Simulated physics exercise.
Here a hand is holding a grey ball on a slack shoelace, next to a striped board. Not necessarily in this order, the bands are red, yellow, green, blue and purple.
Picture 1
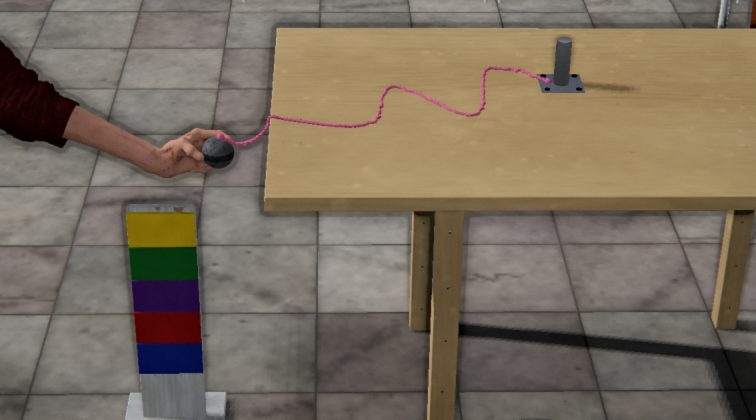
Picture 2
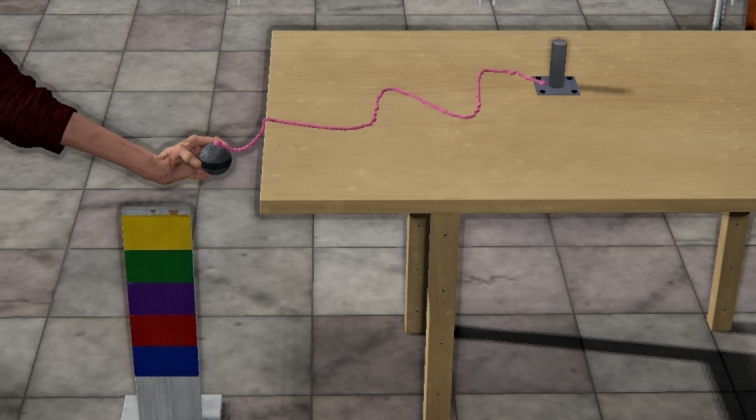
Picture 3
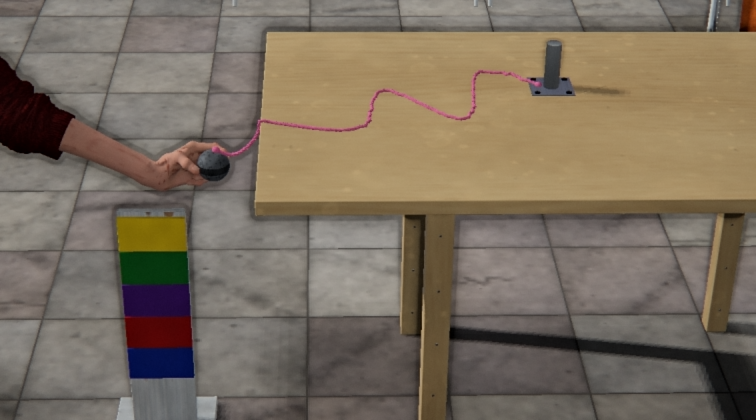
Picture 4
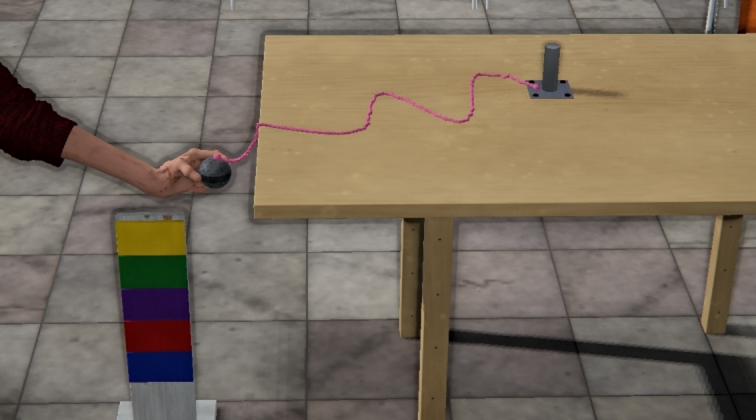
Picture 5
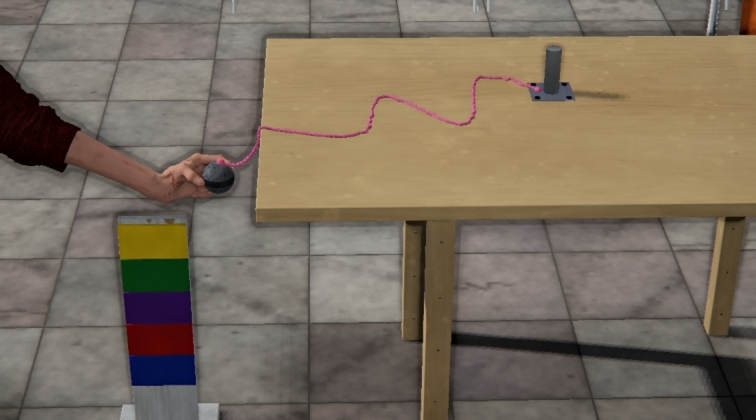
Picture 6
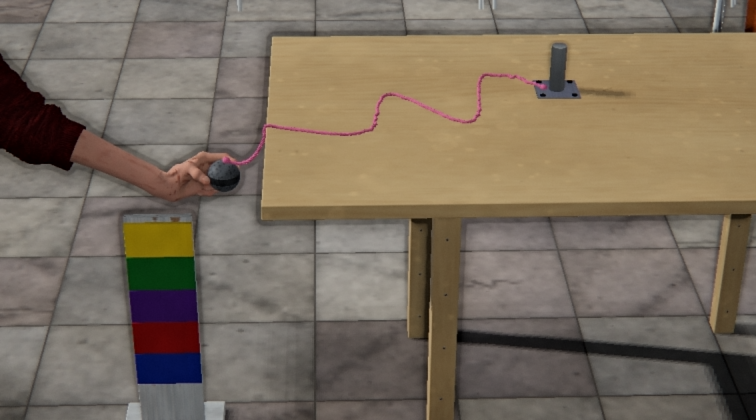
A hand held a dark grey ball above a stand with colored bands, a slack pink cord trailing from it across a wooden table to a metal post, and it barely moved, dipping slightly.
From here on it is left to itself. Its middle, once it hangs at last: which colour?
Colour: Blue.
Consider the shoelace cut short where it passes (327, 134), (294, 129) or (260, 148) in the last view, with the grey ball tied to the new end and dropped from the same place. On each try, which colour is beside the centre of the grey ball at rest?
In turn it lines up with green, purple and red.
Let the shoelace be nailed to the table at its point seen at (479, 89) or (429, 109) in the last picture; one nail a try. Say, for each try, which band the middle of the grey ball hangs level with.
Note: Try 1 red; try 2 green.
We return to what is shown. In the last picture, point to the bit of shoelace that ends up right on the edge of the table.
It's the one at (401, 96).
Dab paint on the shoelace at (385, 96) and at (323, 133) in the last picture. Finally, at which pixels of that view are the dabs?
First one: (266, 139); second one: (272, 252).
Soon after, ball near (238, 321); level with red.
Then, ball near (291, 360); level with blue.
Further on, ball near (271, 364); level with blue.
At rest, ball near (276, 364); level with blue. Its middle rests at the blue band.
